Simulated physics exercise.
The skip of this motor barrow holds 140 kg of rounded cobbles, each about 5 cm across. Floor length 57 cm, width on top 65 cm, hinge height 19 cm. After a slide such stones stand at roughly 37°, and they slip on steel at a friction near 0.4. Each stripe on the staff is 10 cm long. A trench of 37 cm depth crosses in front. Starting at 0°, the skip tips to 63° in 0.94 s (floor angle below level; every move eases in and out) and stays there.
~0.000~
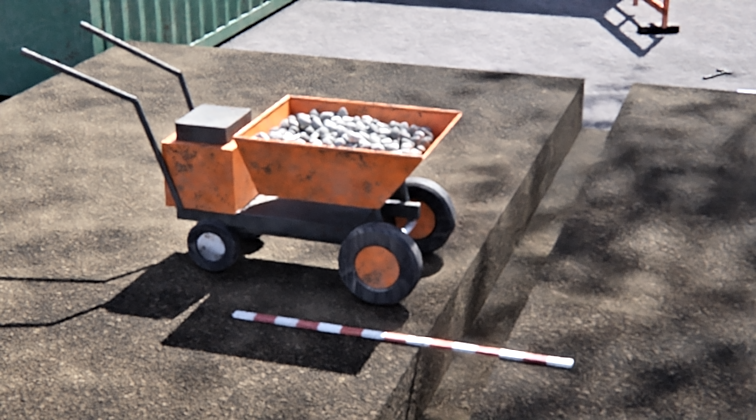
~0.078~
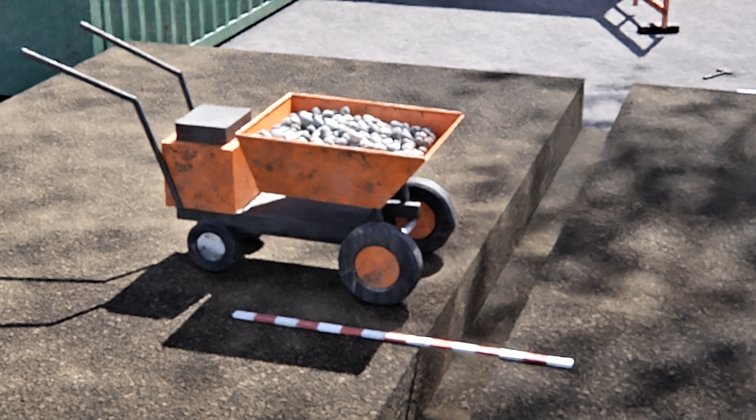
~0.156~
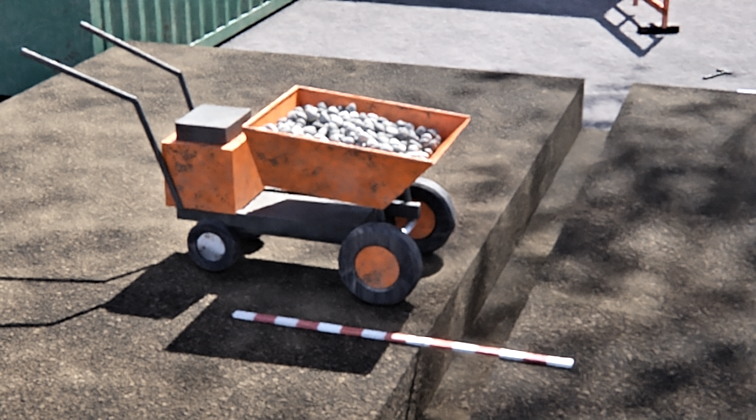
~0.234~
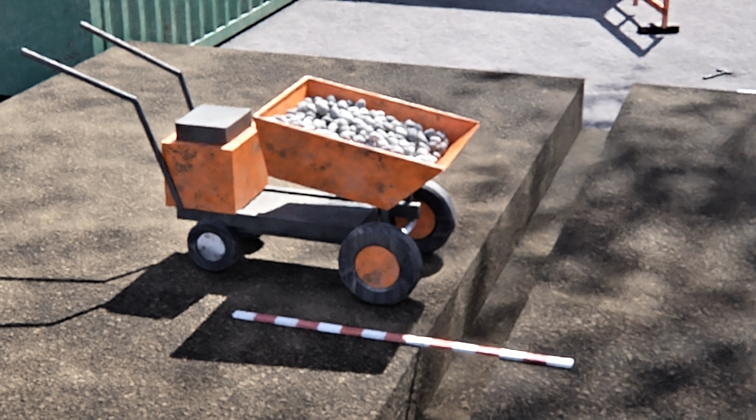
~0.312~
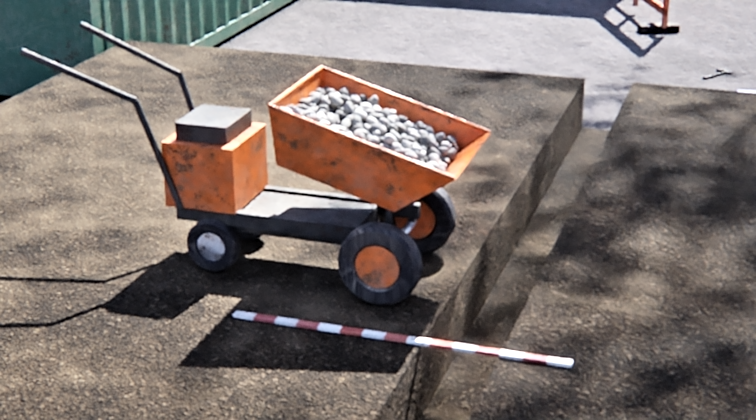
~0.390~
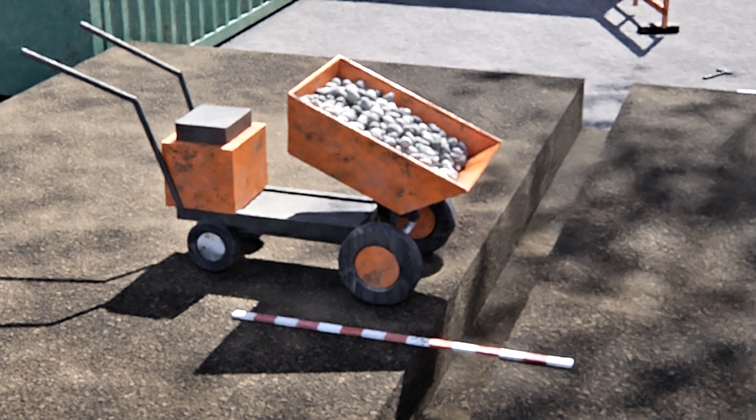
On a sunlit, rough brown slab with a dark gap running along its right side, seen from above at an angle by a still camera, a green fence stands at the upper left. An orange barrow with dark handles at left and orange-hubbed front wheels carries grey cobbles, behind a red-and-white striped staff. Slowly, then faster, the skip's left end rises, tilting it rightward while the chassis stays still and its shadow shifts.
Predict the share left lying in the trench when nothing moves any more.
Close to 30 in a hundred.
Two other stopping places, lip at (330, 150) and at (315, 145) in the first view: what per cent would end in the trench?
Near 80 per cent from the first place, 65 from the second.
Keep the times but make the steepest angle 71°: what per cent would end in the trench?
In that case some 25 per cent.
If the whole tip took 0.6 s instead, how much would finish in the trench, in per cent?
Then about 20 per cent.
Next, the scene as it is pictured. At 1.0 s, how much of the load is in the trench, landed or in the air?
About 0 per cent by then.
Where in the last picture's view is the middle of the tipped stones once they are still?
Around (564, 294).
After 0.7 s the floor is at 53°; 100 % in the skip; the foremost stones are at (496, 217).
After 1.0 s the floor is at 63°; 76 % in the skip, 2 % in the trench, 22 % past the trench; the foremost stones are at (584, 312).
After 1.4 s the floor is at 63°; 41 % in the skip, 2 % in the trench, 58 % past the trench; the foremost stones are at (713, 331).
After 3.3 s the floor is at 63°; 6 % in the skip, 30 % in the trench, 64 % past the trench; the foremost stones are past the picture's edge.
